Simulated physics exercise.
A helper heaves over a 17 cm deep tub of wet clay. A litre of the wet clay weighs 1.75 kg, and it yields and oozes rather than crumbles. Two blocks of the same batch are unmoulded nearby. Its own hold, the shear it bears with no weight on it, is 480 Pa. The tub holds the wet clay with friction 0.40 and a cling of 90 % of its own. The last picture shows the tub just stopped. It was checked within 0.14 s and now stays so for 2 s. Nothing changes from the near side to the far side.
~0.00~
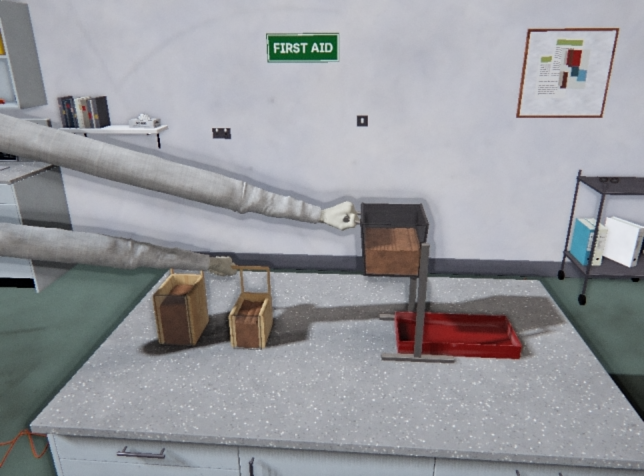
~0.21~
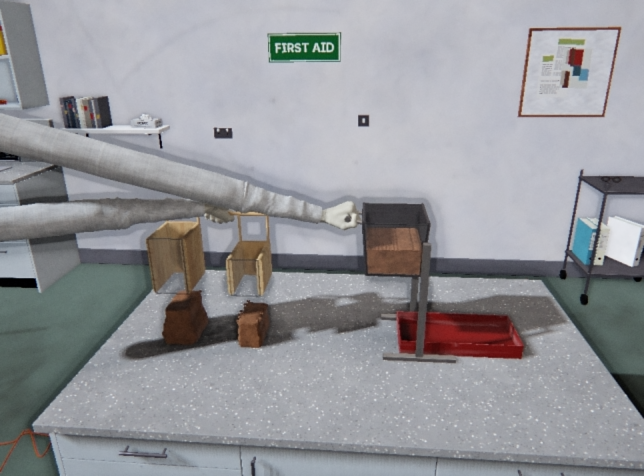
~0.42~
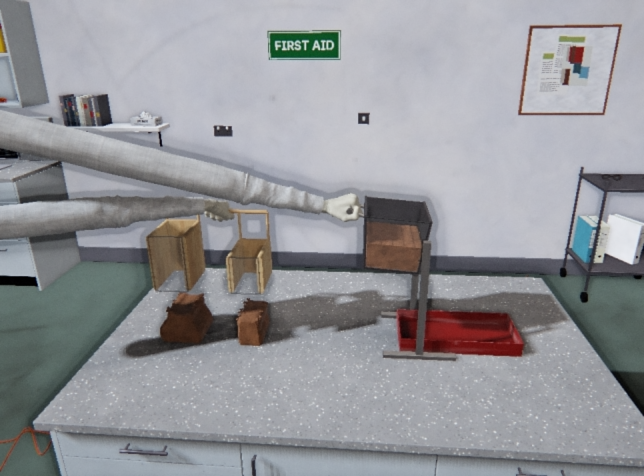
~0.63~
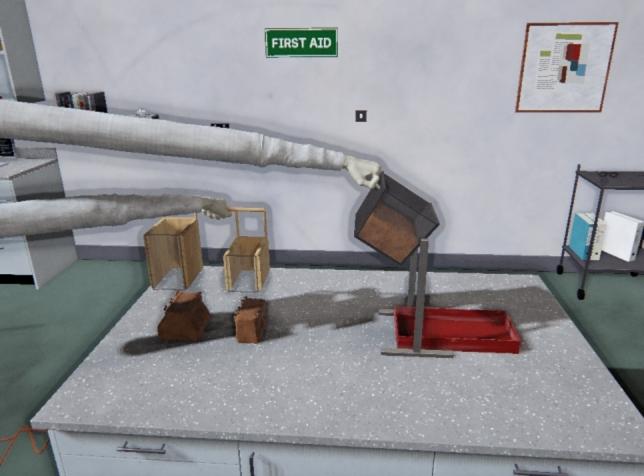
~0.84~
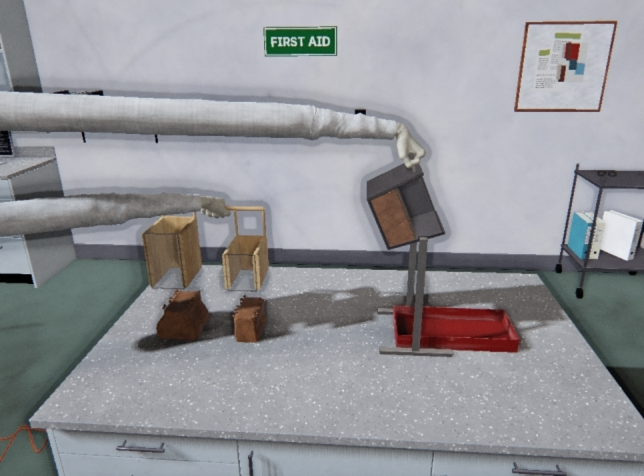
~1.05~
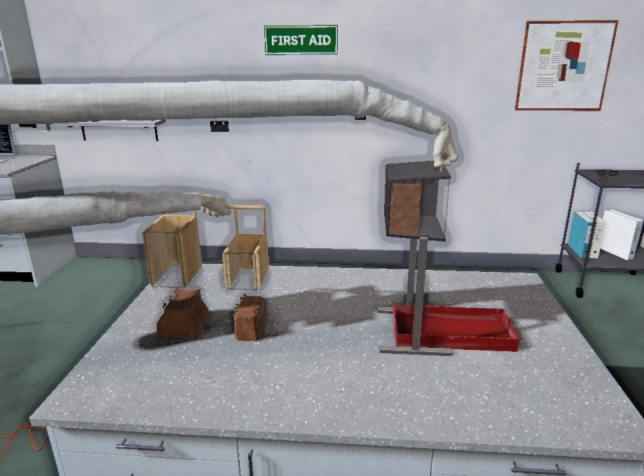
Two pale-sleeved arms work over a speckled grey bench in a laboratory, seen from the front and slightly above by a still camera, with a green first-aid sign behind. The lower arm lifts two wooden moulds off brown clay blocks at left, which slump slightly. The upper arm then turns a dark tub of brown clay clockwise on its stand, beside a red tray, onto its side.
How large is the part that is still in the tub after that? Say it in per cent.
It comes to some 100 %.
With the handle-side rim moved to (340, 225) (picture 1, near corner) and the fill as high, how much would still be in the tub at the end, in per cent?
Then about 60 %.
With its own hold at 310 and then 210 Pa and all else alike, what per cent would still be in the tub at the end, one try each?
In that order: 75 %, 65 %.
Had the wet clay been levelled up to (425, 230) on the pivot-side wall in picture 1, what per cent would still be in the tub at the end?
Then about 60 %.
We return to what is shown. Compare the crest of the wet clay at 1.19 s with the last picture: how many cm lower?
Roughly 3 cm.
By 1.19 s, the tub is at 90 degrees and holds 100 %.
By 1.36 s, the tub is at 90 degrees and holds 100 %.
By 1.53 s, the tub is at 90 degrees and holds 100 %.
By 1.70 s, the tub is at 90 degrees and holds 100 %.
By 3.05 s, at the end, the tub is at 90 degrees and holds 100 %.
